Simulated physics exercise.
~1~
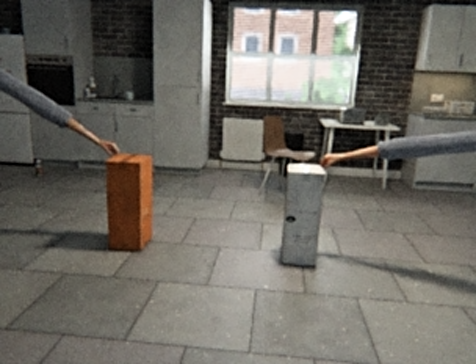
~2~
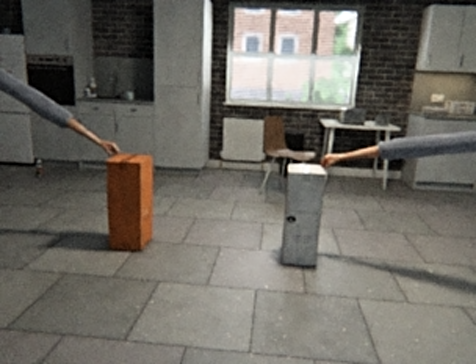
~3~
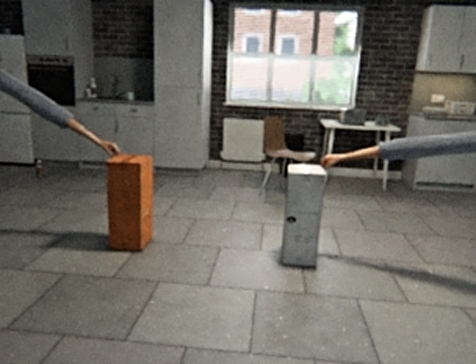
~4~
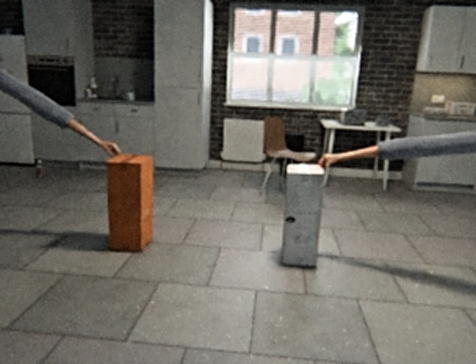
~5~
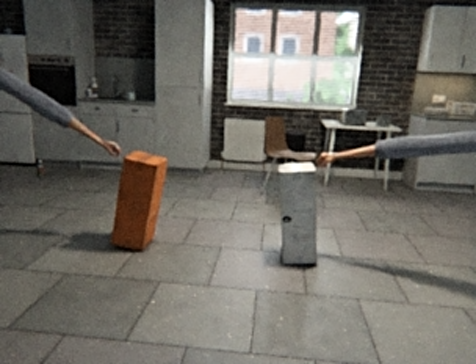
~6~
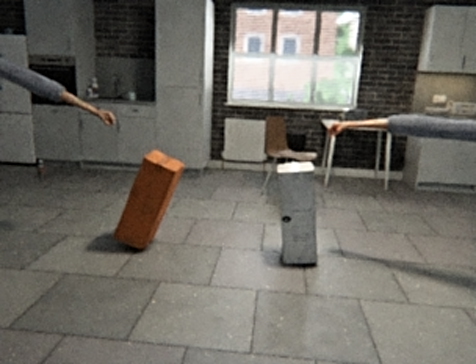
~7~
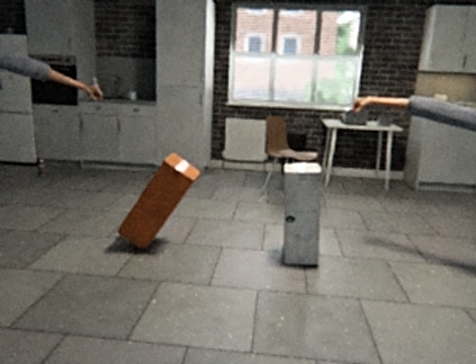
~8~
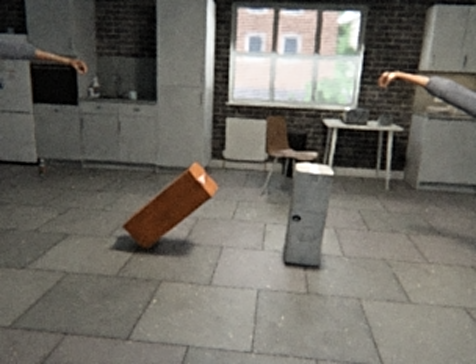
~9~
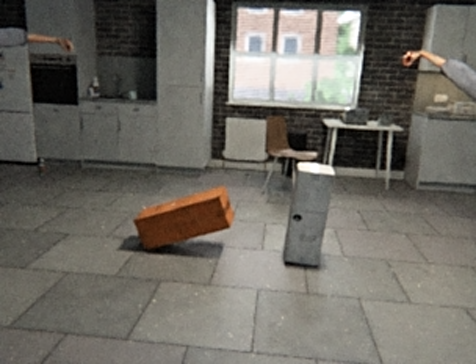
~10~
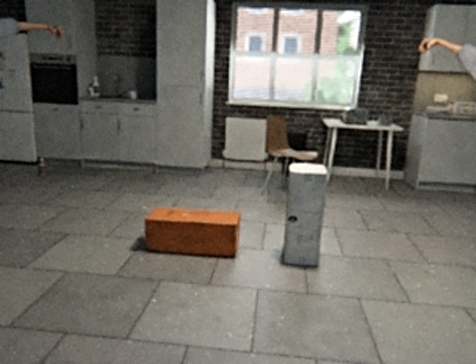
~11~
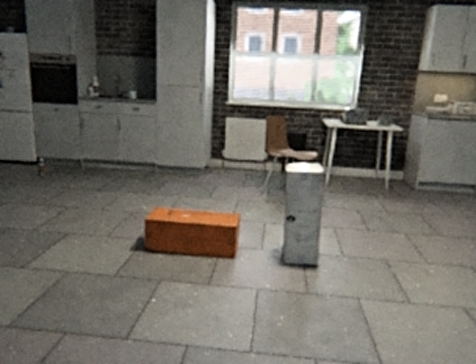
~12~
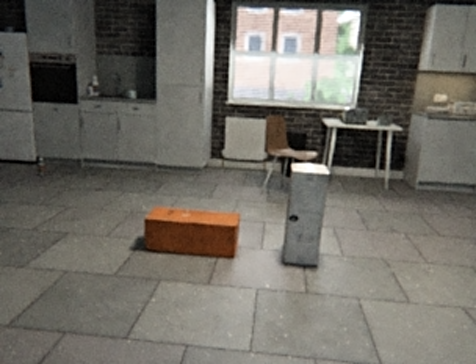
Two hands push at two tall boxes; the orange one topples rightward, the white stays upright.
